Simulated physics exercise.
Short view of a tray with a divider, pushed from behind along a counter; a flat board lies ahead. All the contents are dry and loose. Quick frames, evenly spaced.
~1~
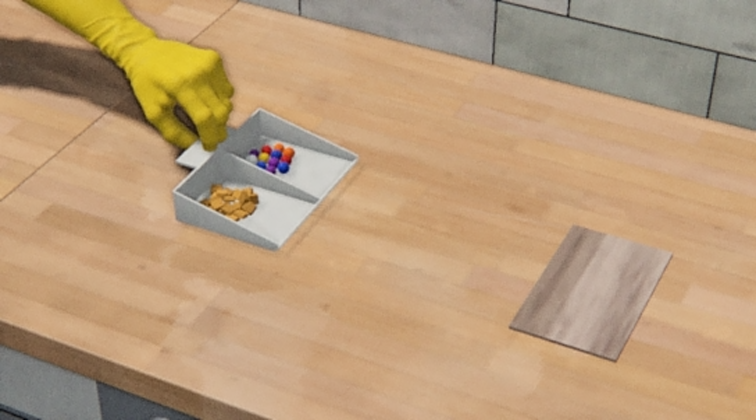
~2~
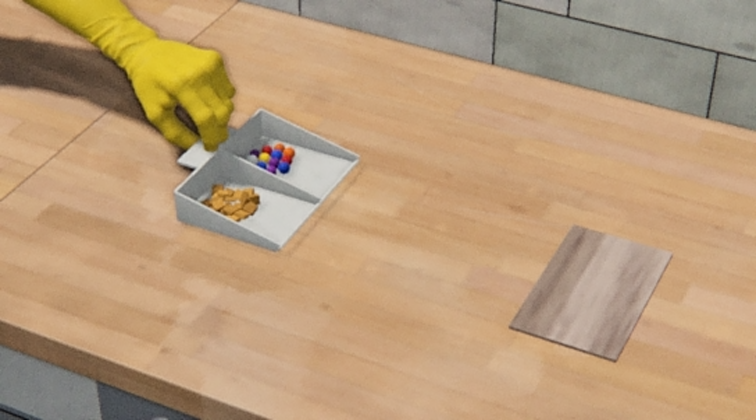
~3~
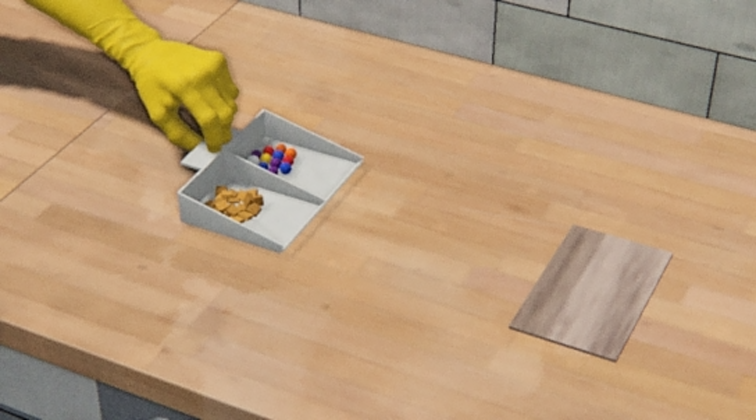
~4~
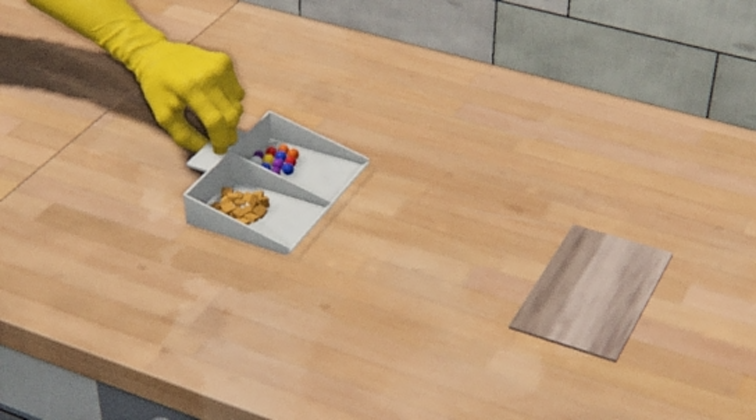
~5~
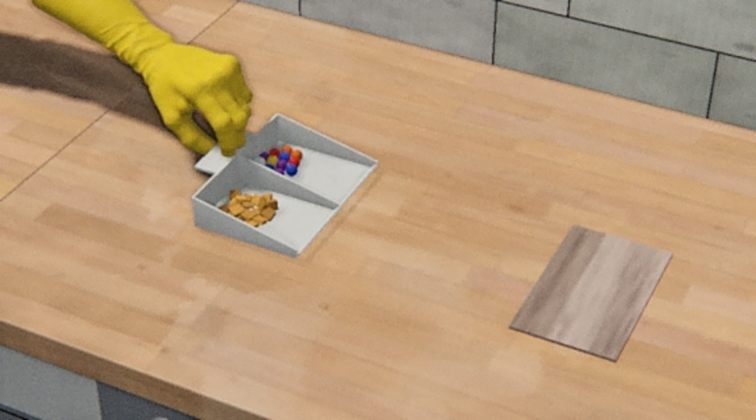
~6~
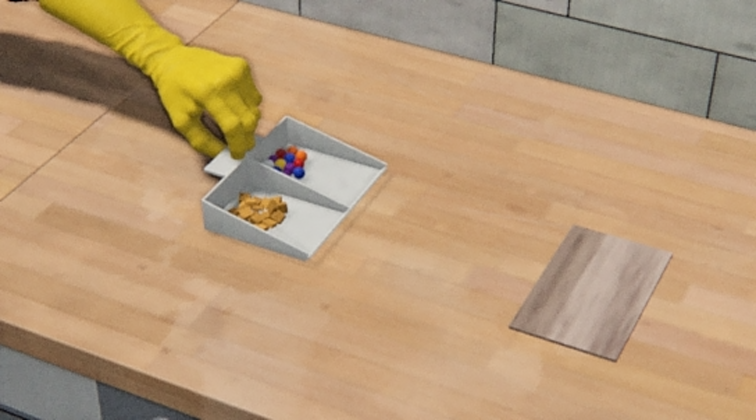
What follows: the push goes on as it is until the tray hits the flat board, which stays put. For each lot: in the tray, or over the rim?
The front lot stays put. Back lot: It stays put.
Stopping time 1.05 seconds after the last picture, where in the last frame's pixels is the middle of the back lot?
Its middle is roughly at (480, 222) in the last frame.
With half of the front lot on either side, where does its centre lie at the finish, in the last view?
It ends up centred around (456, 272) in the final picture.
Then, 0.48 s after the last picture, tray still sliding, front rim near (441, 238); front lot all inside; back lot all inside.
Then, 1.05 s after the last picture, tray stopped at the flat board; front lot all inside; back lot all inside.
Then, 1.26 s after the last picture, tray stopped at the flat board; front lot all inside; back lot all inside, moved towards the front rim.
At rest, tray stopped at the flat board; front lot all inside; back lot all inside, moved towards the front rim.
